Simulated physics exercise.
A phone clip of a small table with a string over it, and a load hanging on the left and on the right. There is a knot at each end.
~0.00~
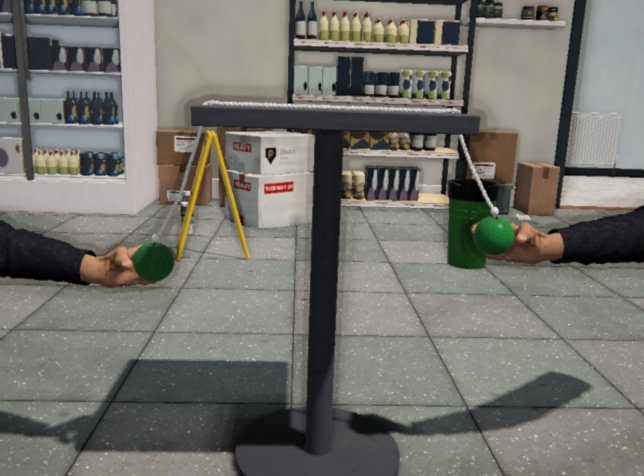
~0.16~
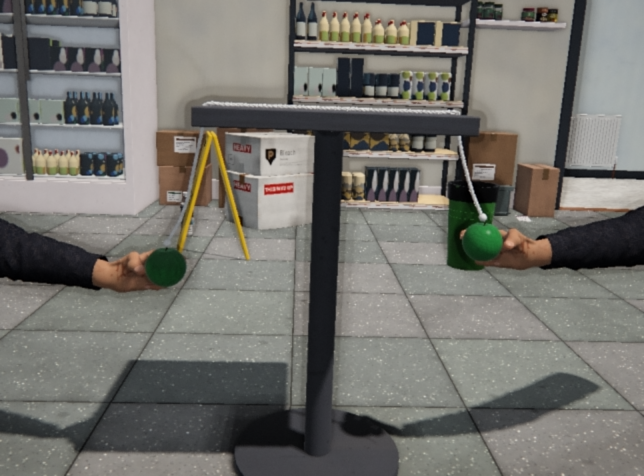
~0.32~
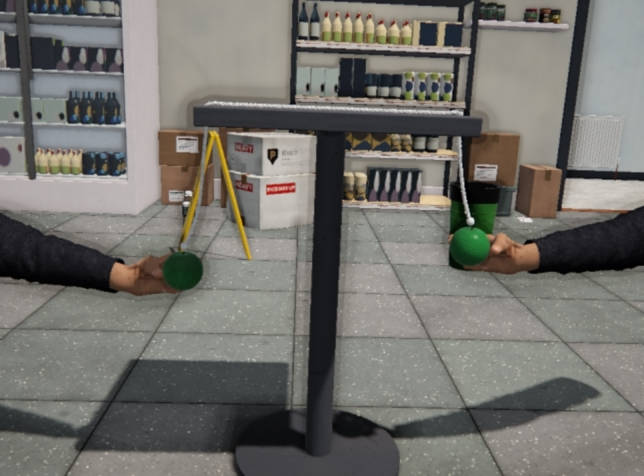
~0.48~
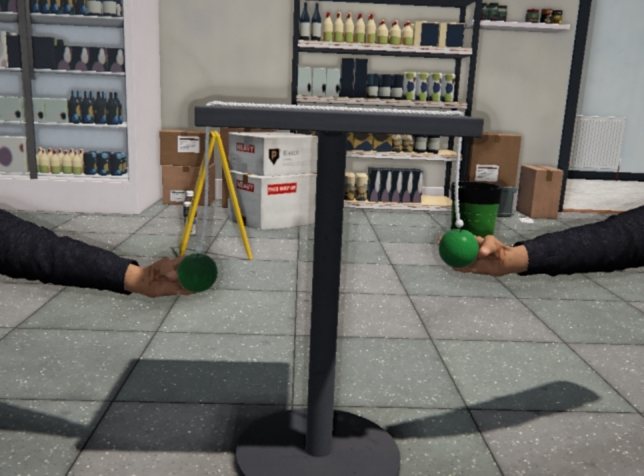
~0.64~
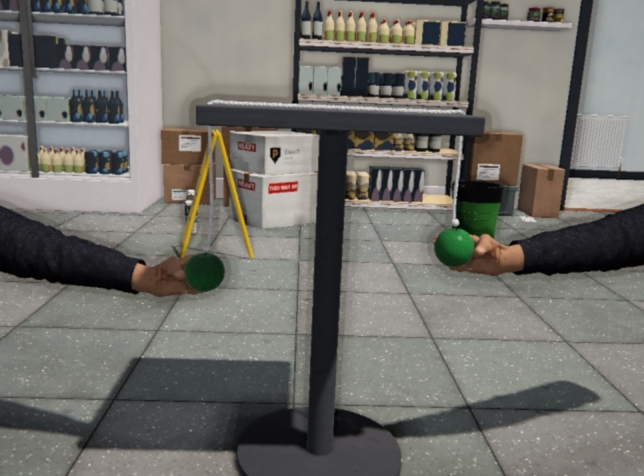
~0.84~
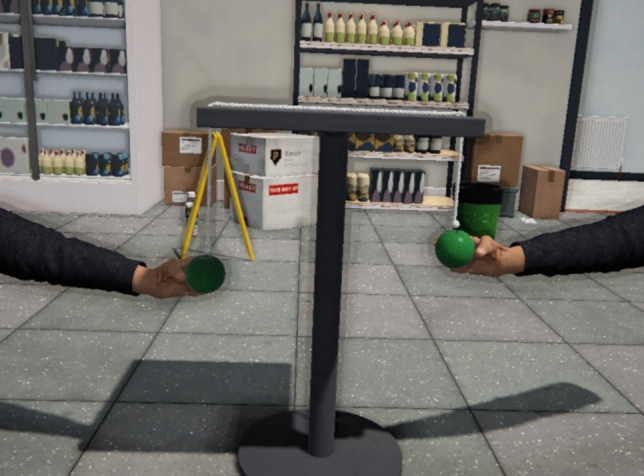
Two dark-sleeved arms reach in from the left and right of a shop with grey floor tiles, seen from the front at about table height. Each hand holds a green ball-like object beside a narrow dark table on a single post, with pale strings at its ends and shelves, boxes and a yellow stand behind. Both hands move inward and slightly down, then slow, while the view shifts very slightly.
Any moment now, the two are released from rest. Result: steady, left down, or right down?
Steady.
After 1.24 s, left apple still level near (213, 276); right apple still level near (448, 249).
After 2.00 s, left apple still level near (205, 275); right apple still level near (452, 250).
In the end, left apple still level near (214, 276); right apple still level near (454, 250). The string keeps its balance.
